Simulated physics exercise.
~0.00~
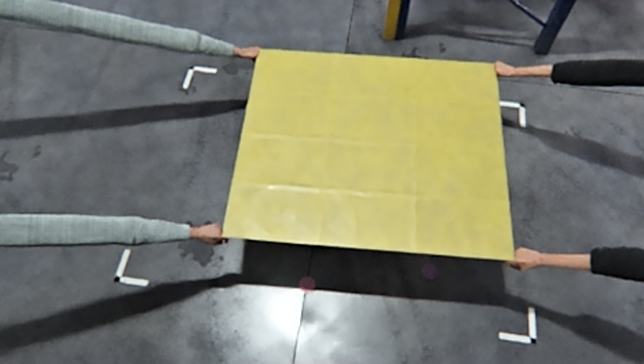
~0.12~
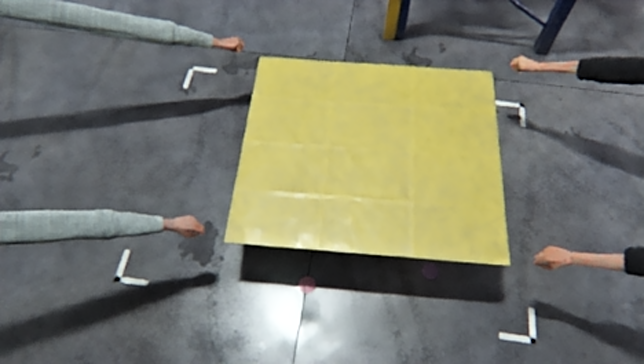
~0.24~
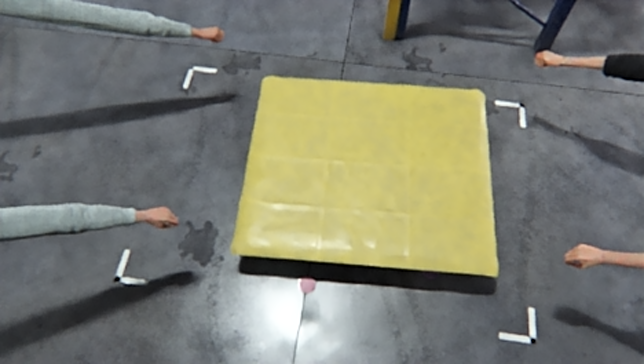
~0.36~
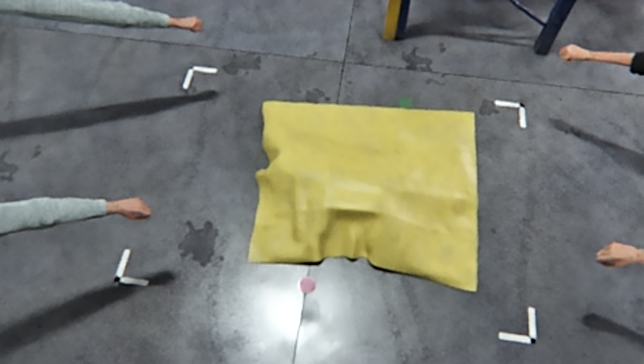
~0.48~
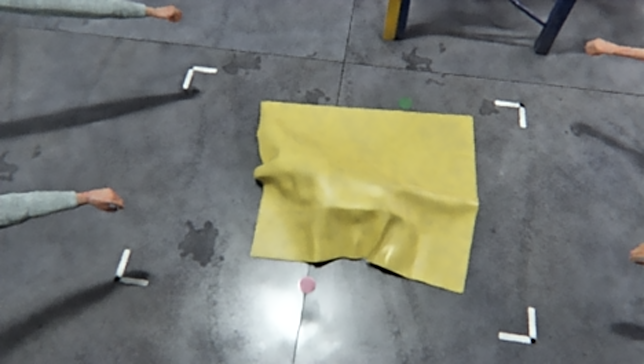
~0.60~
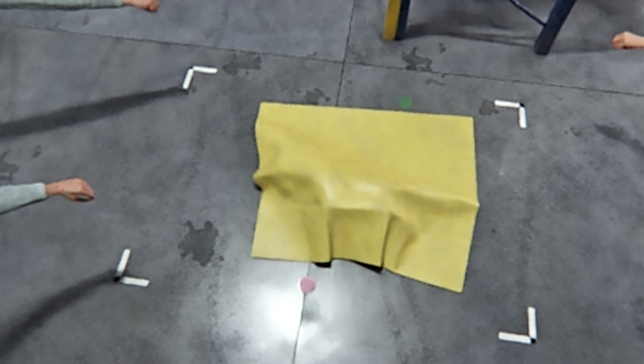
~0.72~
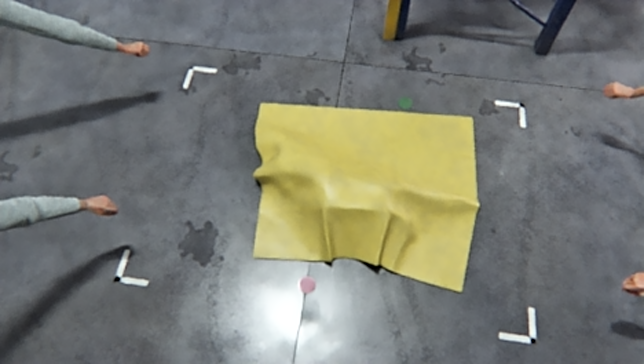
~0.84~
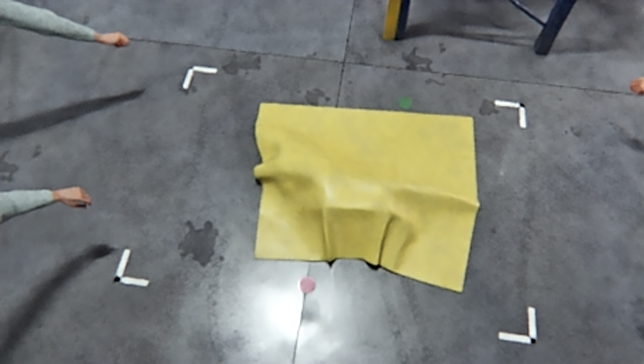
On a grey warehouse floor seen from above, four outstretched hands, two on the left and two on the right, hold a yellow tarp level by its corners. White corner marks surround it, a pink coaster lies just below it, and blue and yellow legs stand at the top. The hands let go and draw back as the sheet drops, nearly flat at first. It then lands and buckles over hidden shapes, and a small green spot shows beyond its top edge. Folds deepen along the front, and it ends still and rumpled, with the pink coaster uncovered.
